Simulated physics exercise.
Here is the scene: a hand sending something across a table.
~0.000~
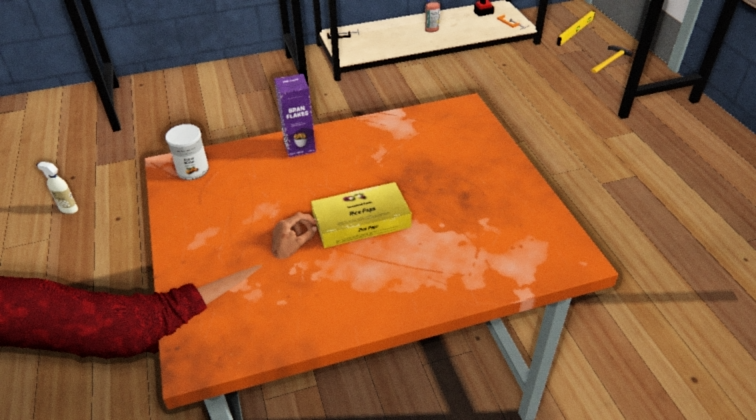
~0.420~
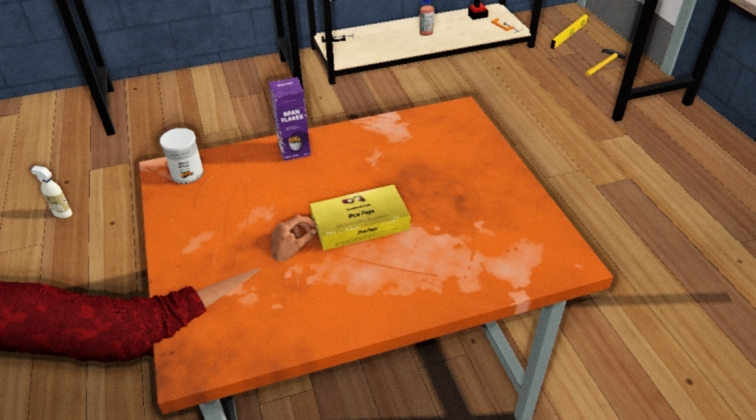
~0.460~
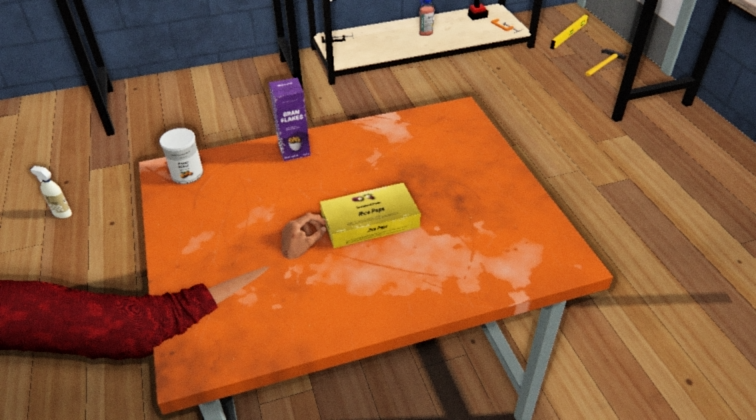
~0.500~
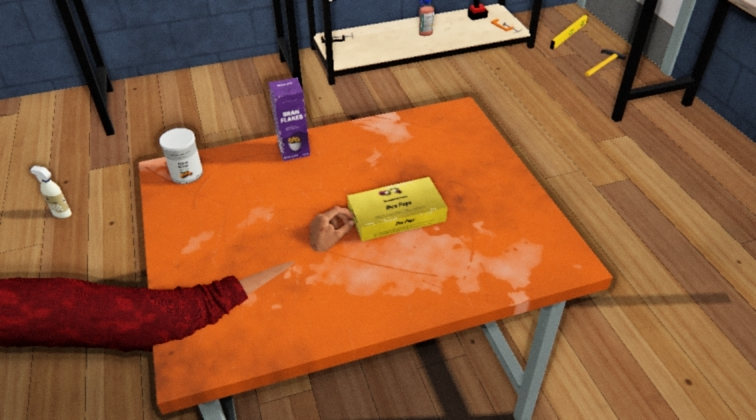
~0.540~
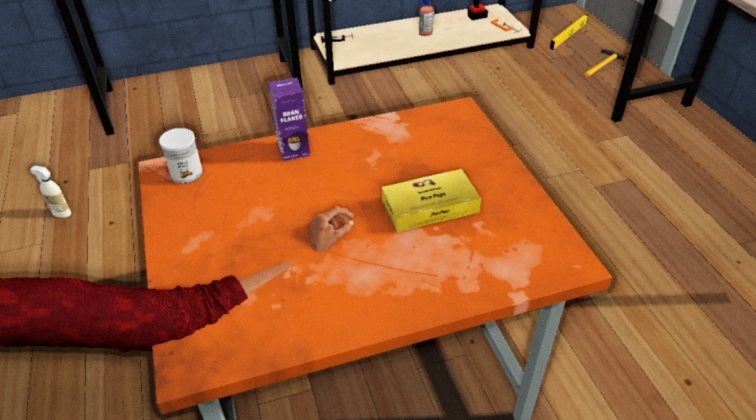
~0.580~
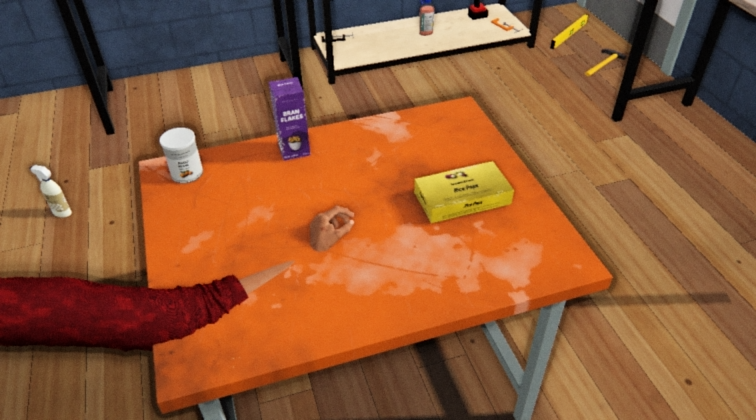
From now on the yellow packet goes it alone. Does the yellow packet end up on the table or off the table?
Overboard.
By 0.78 s, yellow packet now off the table.
By 1.08 s, things are still on the move.
When it is over (1.3 s), off the table, yellow packet.
